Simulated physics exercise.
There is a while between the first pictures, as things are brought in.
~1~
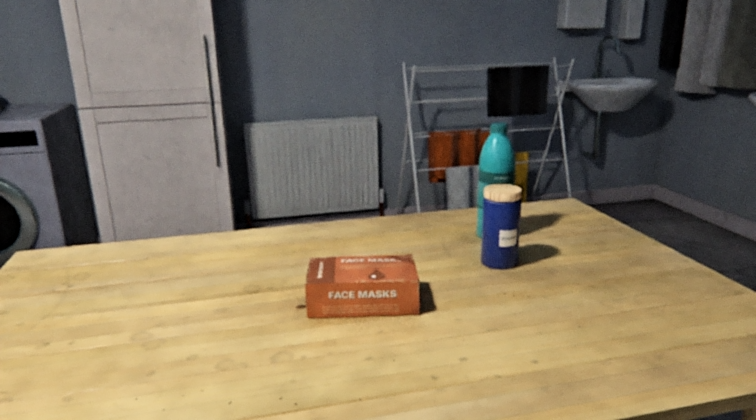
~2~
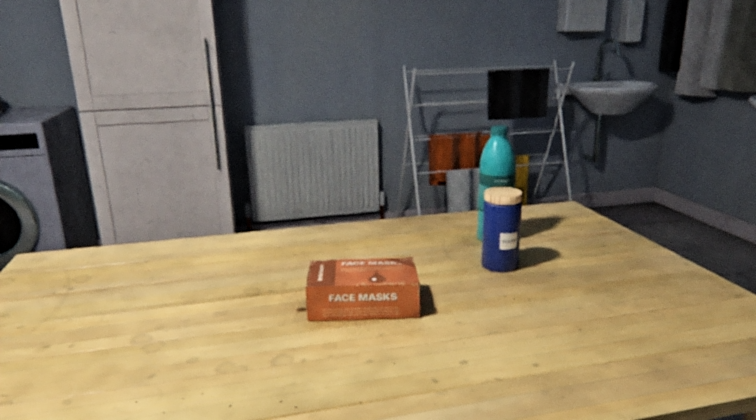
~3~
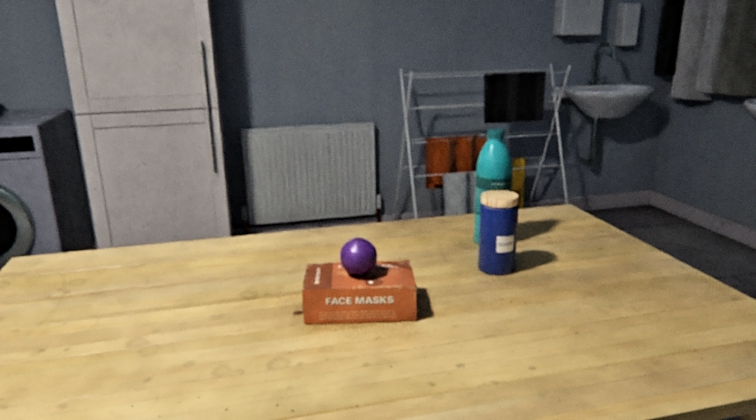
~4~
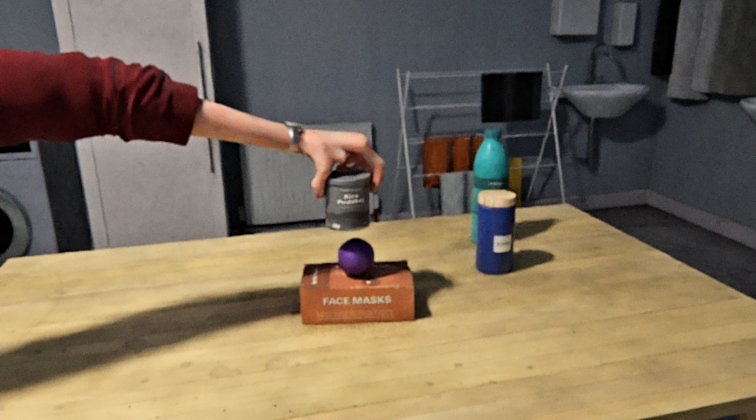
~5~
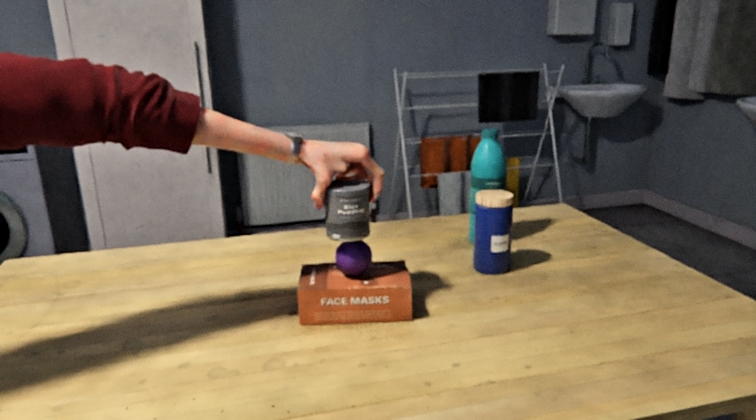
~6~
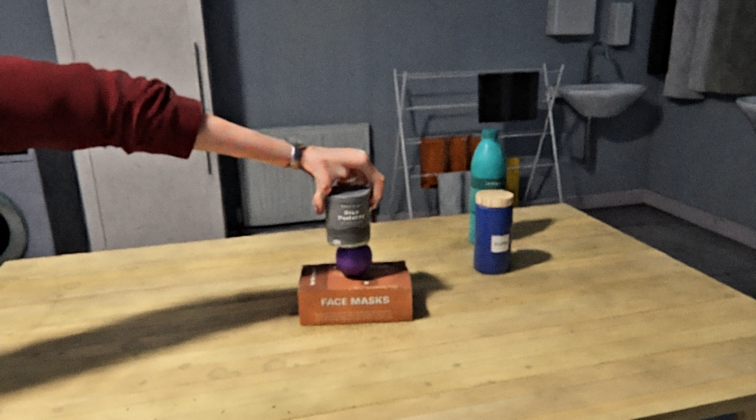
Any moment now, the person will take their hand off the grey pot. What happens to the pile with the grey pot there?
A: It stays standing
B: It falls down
B.
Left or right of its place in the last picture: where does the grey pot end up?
Leftwards.
Then, 0.40 s past the last view, grey pot rocked 62° from its first pose near (319, 231).
Then, 0.50 s past the last view, grey pot now fallen.
Then, 0.60 s past the last view, things are still on the move.
Then, 0.80 s past the last view, as before.
Finally, fallen, grey pot; the other 4 still in place. Final places as the last picture's camera would see them, grey pot near (261, 298). The pile gives way.
